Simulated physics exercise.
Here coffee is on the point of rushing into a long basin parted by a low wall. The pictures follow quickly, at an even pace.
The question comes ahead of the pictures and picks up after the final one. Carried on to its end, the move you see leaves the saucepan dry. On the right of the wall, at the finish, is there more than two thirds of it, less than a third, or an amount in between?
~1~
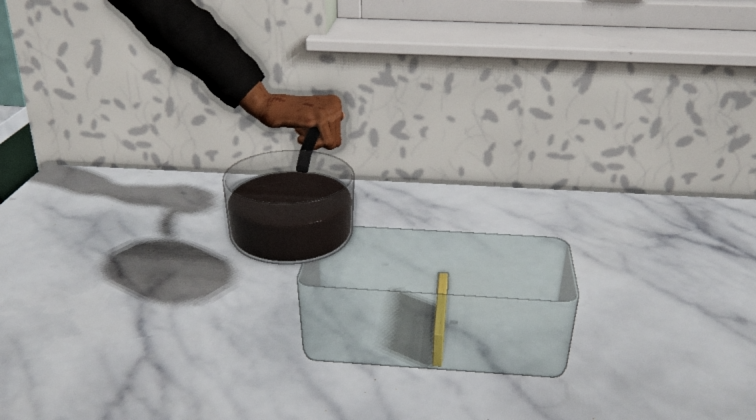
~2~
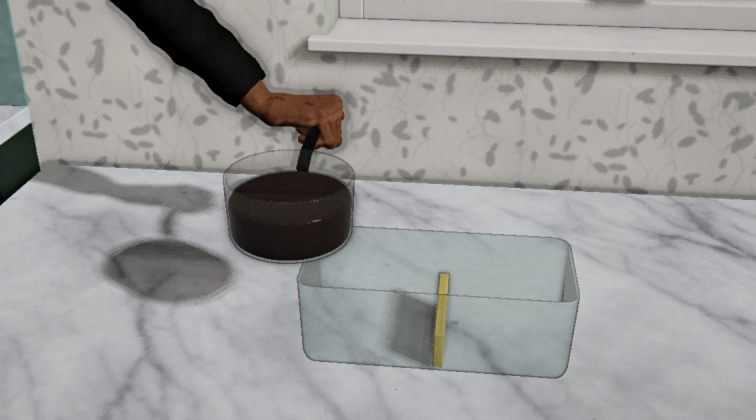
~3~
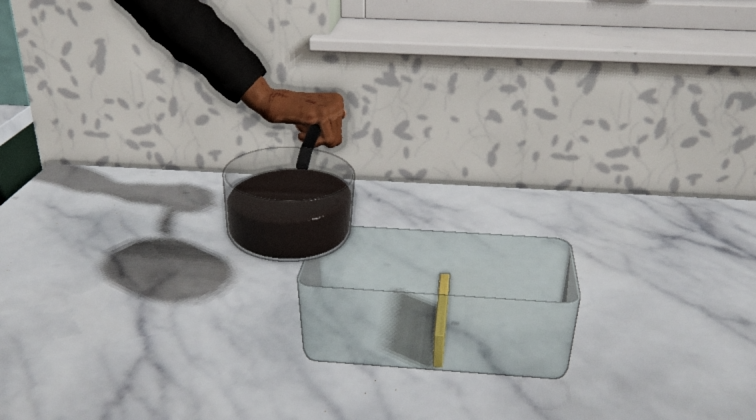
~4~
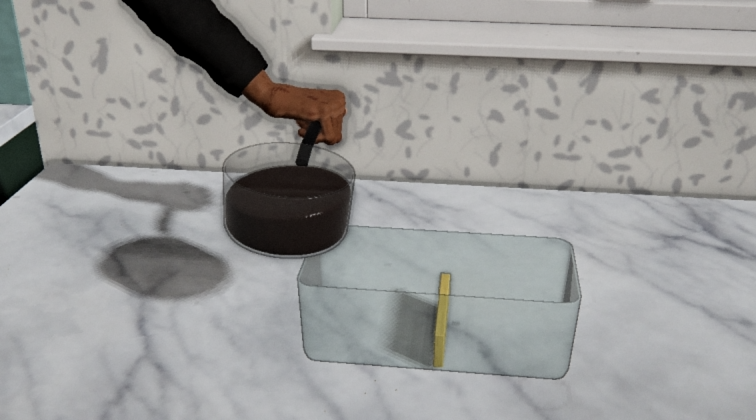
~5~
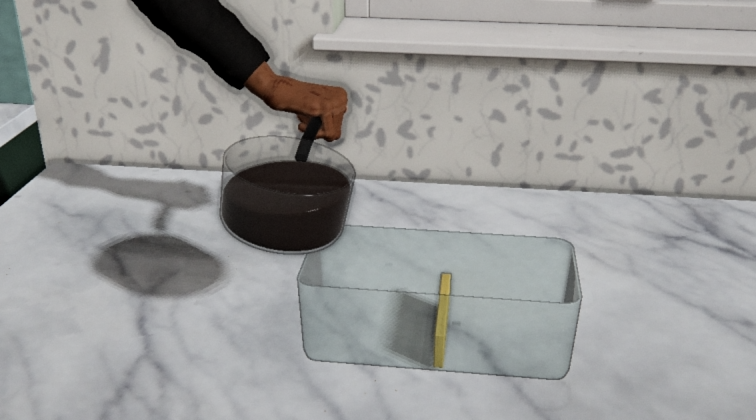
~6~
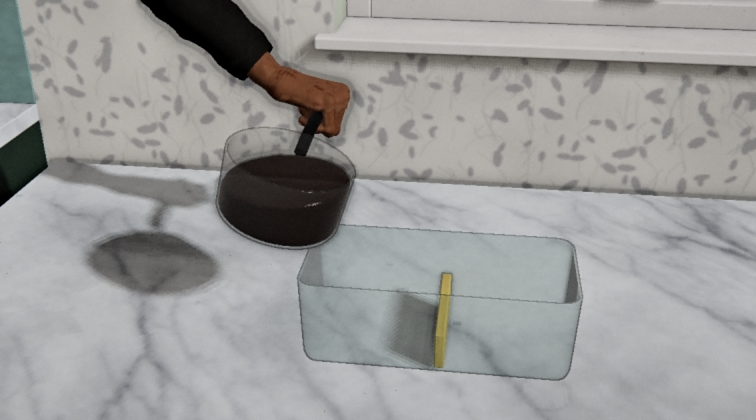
There is an amount in between there.
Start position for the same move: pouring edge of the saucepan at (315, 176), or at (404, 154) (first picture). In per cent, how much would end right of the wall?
The first start gives some 10 %, the second some 80 %.
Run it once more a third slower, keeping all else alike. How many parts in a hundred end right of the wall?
About 40 per cent would end up there.
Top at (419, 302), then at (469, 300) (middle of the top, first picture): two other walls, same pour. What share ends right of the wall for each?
First some 80, then 5 per cent.
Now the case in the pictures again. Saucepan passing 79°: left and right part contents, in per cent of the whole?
Left part close to 5 in a hundred, right part close to 0.
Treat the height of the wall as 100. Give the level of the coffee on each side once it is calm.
Left 40 per cent, right 40.
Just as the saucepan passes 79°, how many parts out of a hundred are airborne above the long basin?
About 35 %.
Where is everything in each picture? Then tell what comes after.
In the first frame, tilt 0°; pouring edge (353, 180); surface from (231, 192) to (351, 198); the long basin's rim runs from (307, 254) to (573, 270); the wall's top is at (441, 303).
In the second frame, tilt 1°; pouring edge (353, 180); surface from (231, 192) to (351, 197).
In the third frame, tilt 3°; pouring edge (353, 180); surface from (231, 190) to (350, 195).
In the fourth frame, tilt 6°; pouring edge (353, 180); surface from (230, 187) to (351, 191).
In the fifth frame, tilt 10°; pouring edge (353, 179); surface from (227, 181) to (350, 187).
In the sixth frame, tilt 16°; pouring edge (354, 179); surface from (225, 173) to (350, 182).
A moment on, the saucepan is tipped on its side and 62 per cent is still to pour, 3 is left of the wall and 0 right of it.
Next, the saucepan is tipped right over and 7 per cent is still to pour, 25 is left of the wall and 53 right of it.
Then the saucepan is tipped right over and 0 per cent is still to pour, 46 is left of the wall and 50 right of it.
Later the saucepan is tipped right over and 0 per cent is still to pour, 47 is left of the wall and 50 right of it.
In the end 47 per cent lies left of the wall, 50 right of it and 3 outside.
